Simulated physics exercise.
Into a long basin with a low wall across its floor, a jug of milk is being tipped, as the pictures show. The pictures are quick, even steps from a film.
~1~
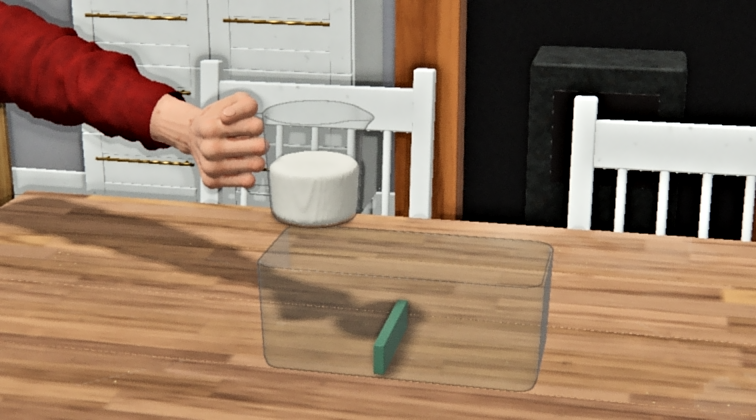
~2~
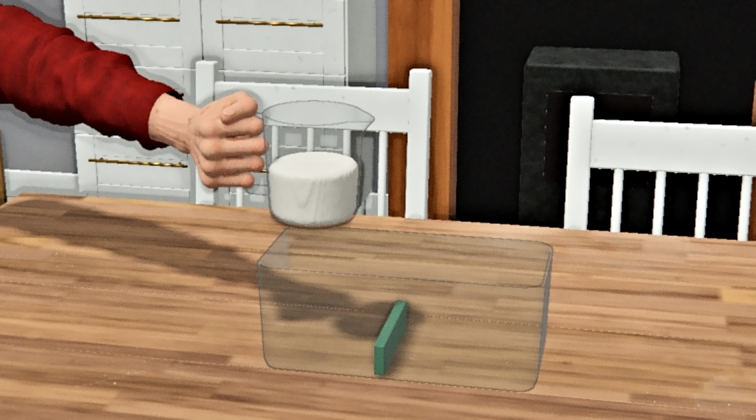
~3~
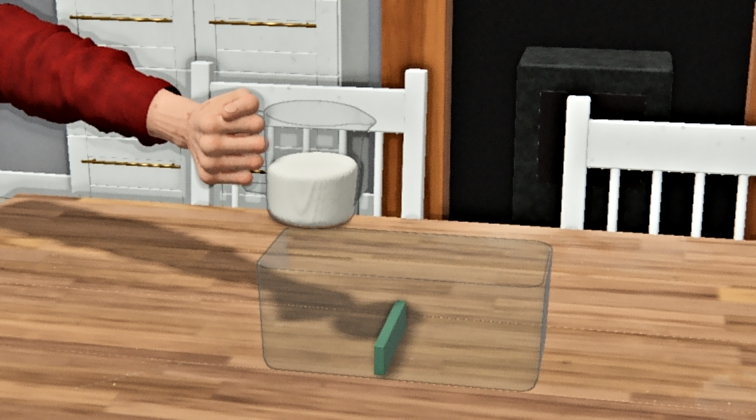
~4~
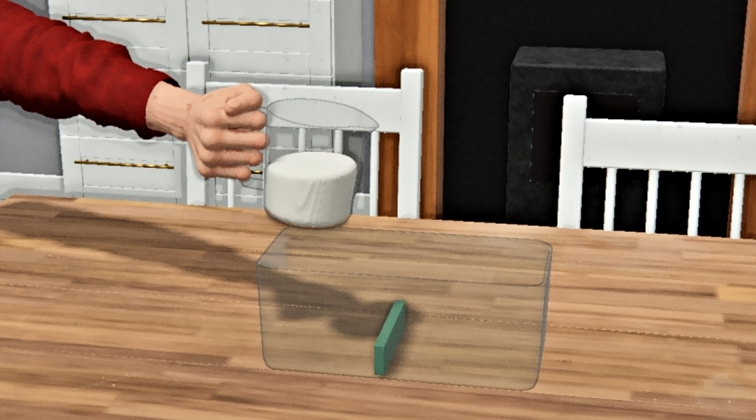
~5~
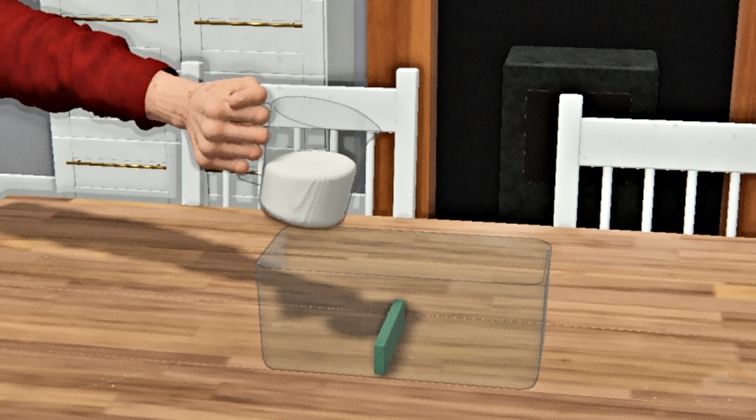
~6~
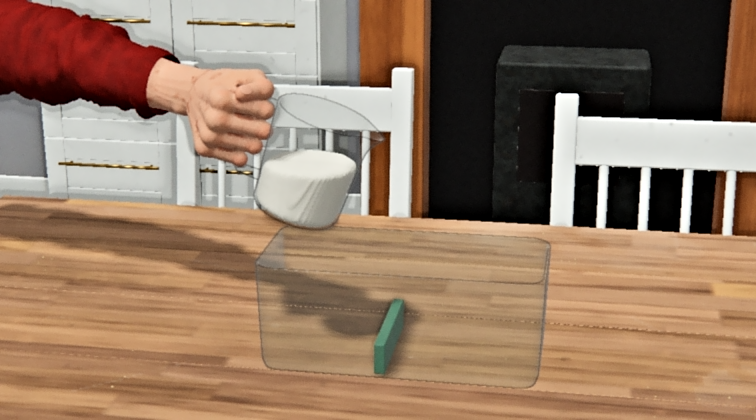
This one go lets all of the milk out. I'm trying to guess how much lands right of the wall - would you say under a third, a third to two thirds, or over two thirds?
The share right of the wall lands past the two-thirds mark.
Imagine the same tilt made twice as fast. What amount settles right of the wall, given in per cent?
Share on the right: Some 90 percent.
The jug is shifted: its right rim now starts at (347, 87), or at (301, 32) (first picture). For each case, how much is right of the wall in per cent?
Roughly 60 % the first time and roughly 10 % the second.
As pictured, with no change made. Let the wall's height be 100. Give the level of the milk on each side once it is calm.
Once still, it is 10 % on the left and 50 % on the right.
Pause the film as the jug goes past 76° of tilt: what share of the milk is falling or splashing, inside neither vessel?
Close to 10 in a hundred.
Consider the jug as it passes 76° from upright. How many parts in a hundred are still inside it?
90 in a hundred.
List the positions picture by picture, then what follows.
The first frame shows tilt 0°; pouring edge (374, 117); surface from (273, 160) to (358, 165); the long basin's rim runs from (273, 246) to (548, 267); the wall's top is at (391, 323).
The second frame shows tilt 1°; pouring edge (374, 119); surface from (273, 161) to (357, 165).
The third frame shows tilt 3°; pouring edge (376, 121); surface from (272, 161) to (357, 165).
The fourth frame shows tilt 7°; pouring edge (379, 125); surface from (271, 161) to (356, 165).
The fifth frame shows tilt 12°; pouring edge (382, 131); surface from (270, 161) to (357, 164).
The sixth frame shows tilt 19°; pouring edge (385, 139); surface from (265, 160) to (356, 165).
A moment on, the jug is tipped on its side and 90 per cent is still to pour, 0 is left of the wall and 1 right of it.
Next, the jug is tipped right over and 24 per cent is still to pour, 6 is left of the wall and 60 right of it.
Then the jug is tipped right over and 1 per cent is still to pour, 10 is left of the wall and 89 right of it.
Later the jug is tipped right over and 0 per cent is still to pour, 11 is left of the wall and 89 right of it.
At rest 11 per cent lies left of the wall, 89 right of it and 0 outside.
